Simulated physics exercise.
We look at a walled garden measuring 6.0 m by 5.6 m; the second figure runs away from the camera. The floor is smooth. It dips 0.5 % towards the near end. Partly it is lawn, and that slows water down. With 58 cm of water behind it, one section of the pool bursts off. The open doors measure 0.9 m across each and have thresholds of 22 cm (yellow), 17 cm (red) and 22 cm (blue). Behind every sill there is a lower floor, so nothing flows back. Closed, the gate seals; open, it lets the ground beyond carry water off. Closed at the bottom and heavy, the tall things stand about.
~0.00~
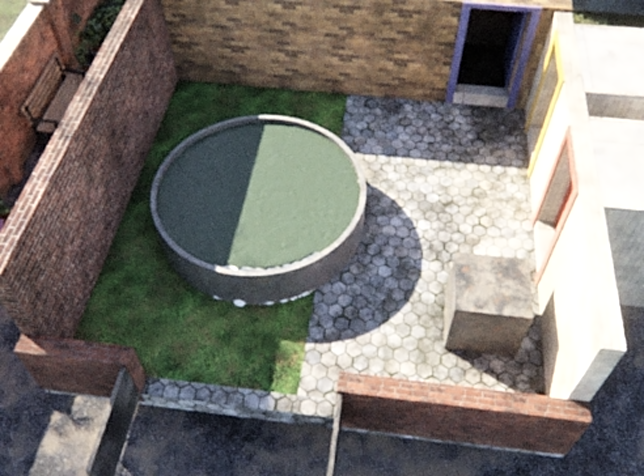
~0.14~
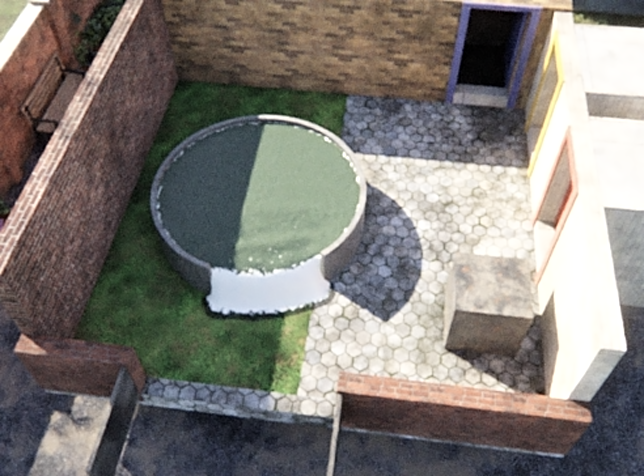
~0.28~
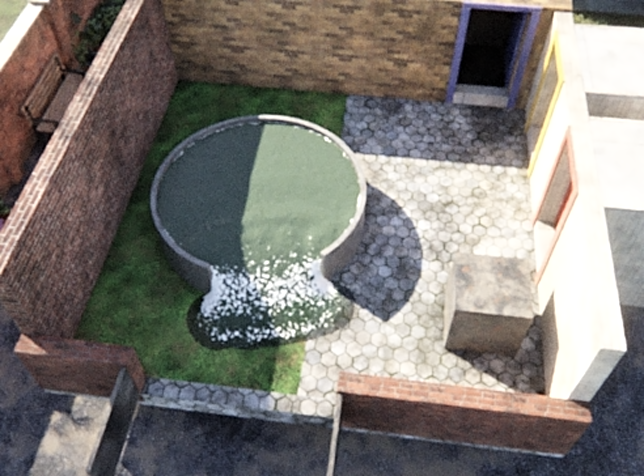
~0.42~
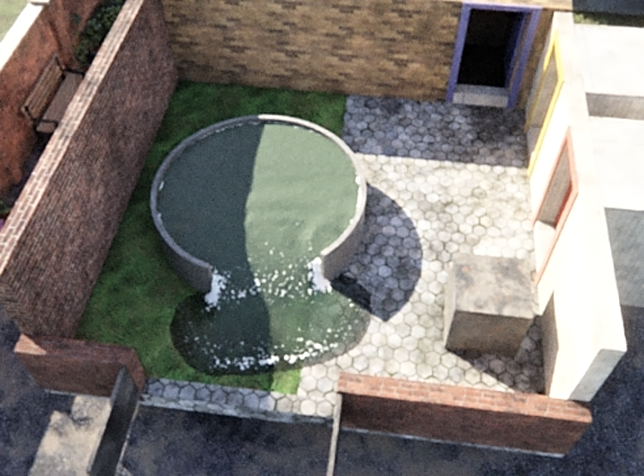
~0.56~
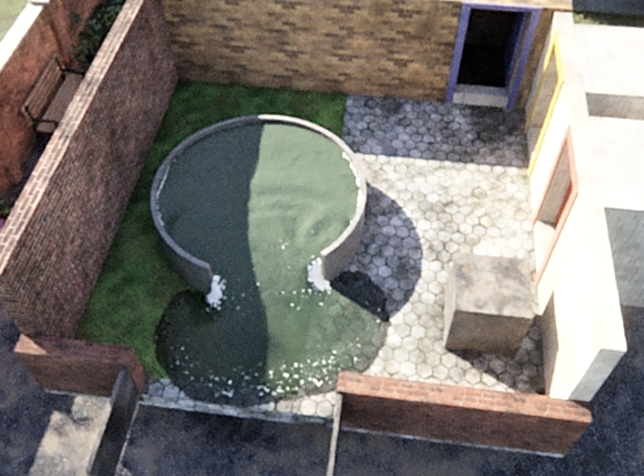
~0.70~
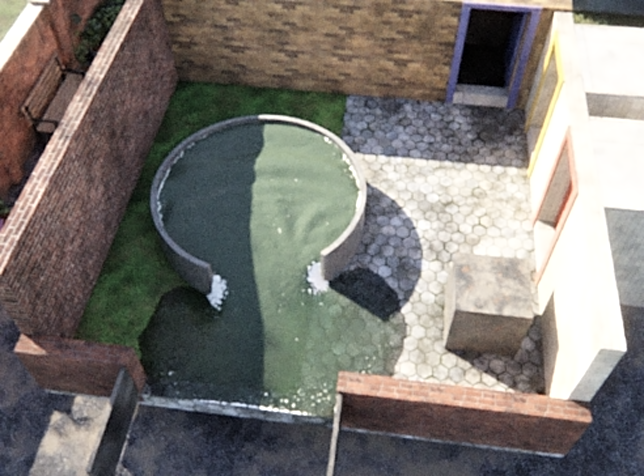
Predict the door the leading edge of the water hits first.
It hits the red door first.
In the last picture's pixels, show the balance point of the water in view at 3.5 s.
The water's centre is around (295, 256).
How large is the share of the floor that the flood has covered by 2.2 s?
I'd guess around 25 %.
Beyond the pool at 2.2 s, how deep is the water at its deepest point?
30 cm or so.
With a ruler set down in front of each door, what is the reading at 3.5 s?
Readings (cm): Yellow = 0; red = 7; blue = 0.
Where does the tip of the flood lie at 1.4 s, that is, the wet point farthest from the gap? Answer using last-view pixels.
I'd put it near pixel (499, 419) of the last picture.
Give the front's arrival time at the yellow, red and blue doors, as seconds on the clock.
Arrival times - yellow 4.0 s / red 2.8 s / blue 4.5 s.
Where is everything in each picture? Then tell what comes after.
The pool at (259, 191) is whole and still, 58 cm deep, in the first frame.
The front is at (330, 290), 0.8 m from the gap at (269, 290); 0.3 m2 of floor is under water; 58 cm left at the back of the pool, in the second frame.
Water pours out at (269, 292) and has run 1.0 m, to (195, 325); deepest outside 30 cm, 58 cm at the pool's back, in the third frame.
Water pours out at (269, 293) and has run 1.3 m, to (361, 328); deepest outside 27 cm, 58 cm at the pool's back, in the fourth frame.
Water pours out at (269, 293) and has run 1.6 m, to (200, 396); deepest outside 28 cm, 58 cm at the pool's back, in the fifth frame.
Water pours out at (269, 293) and has run 1.9 m, to (374, 390); deepest outside 28 cm, 58 cm at the pool's back, in the sixth frame.
After 1.4 s water covers 25 % of the floor and is deepest (30 cm) near (262, 313); yellow door not reached, red door not reached, blue door not reached.
After 2.2 s water covers 25 % of the floor and is deepest (30 cm) near (545, 424); yellow door not reached, red door not reached, blue door not reached.
After 3.5 s water covers 35 % of the floor and is deepest (26 cm) near (545, 424); yellow door not reached, red door reached at 2.8 s, blue door not reached.
After 7.0 s water covers 75 % of the floor and is deepest (15 cm) near (483, 417); yellow door reached at 3.9 s, red door reached at 2.8 s, blue door reached at 4.7 s.
After 12.0 s water covers 90 % of the floor and is deepest (7 cm) near (348, 400); yellow door reached at 3.9 s, red door reached at 2.8 s, blue door reached at 4.7 s.
